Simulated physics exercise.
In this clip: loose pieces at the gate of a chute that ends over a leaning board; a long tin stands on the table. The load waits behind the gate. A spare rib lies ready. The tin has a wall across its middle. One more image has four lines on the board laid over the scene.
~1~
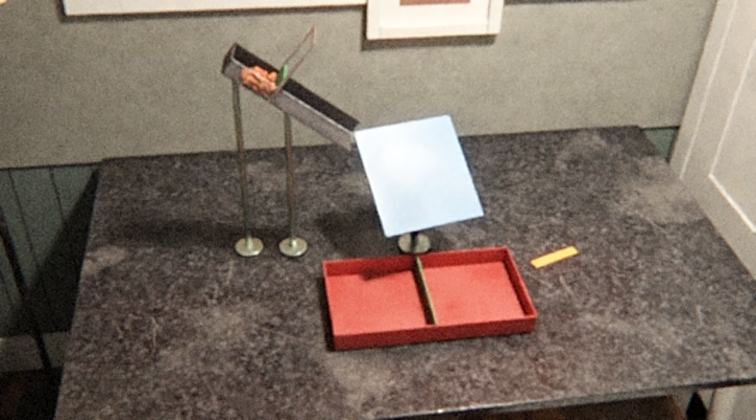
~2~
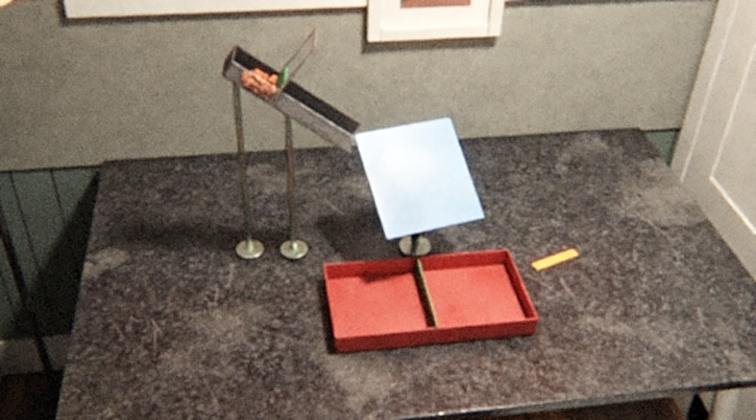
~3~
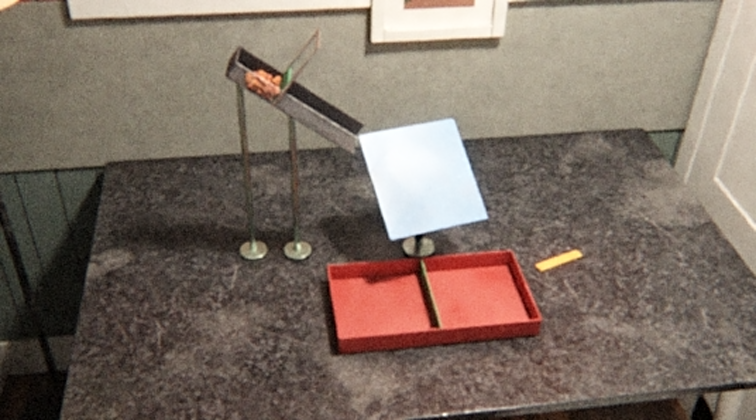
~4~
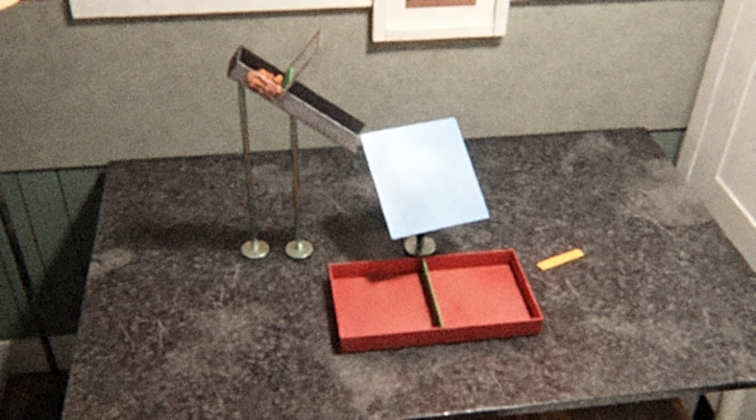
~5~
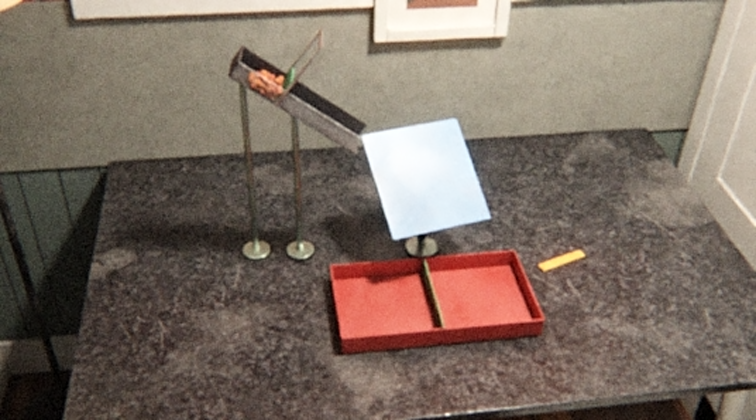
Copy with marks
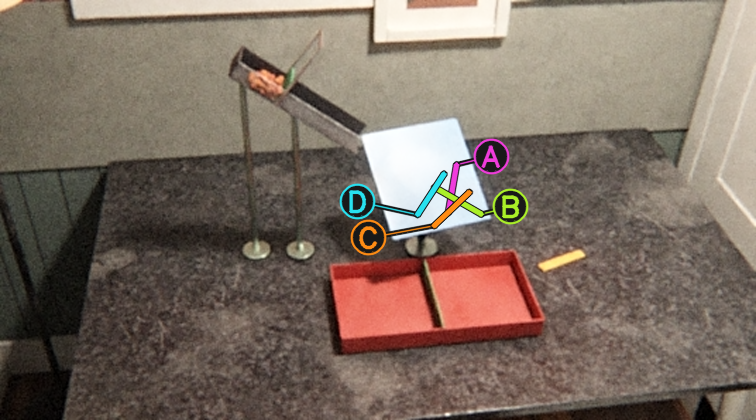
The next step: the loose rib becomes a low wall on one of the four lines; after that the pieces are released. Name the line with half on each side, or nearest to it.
It is C.
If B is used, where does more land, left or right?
More lands on the right.
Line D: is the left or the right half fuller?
Left.
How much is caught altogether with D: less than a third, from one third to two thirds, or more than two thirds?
More than two thirds.
On the marked copy, line A from (456, 164) to (448, 212); line B from (434, 187) to (481, 214); line C from (469, 192) to (434, 225); line D from (444, 174) to (417, 214).
For line A, of what is caught, about a tenth in the left half, almost all in the right.
For line B, of what is caught, about a tenth in the left half, almost all in the right.
For line C, of what is caught, roughly two thirds in the left half, roughly a third in the right.
For line D, of what is caught, the larger part in the left half, about a tenth in the right.
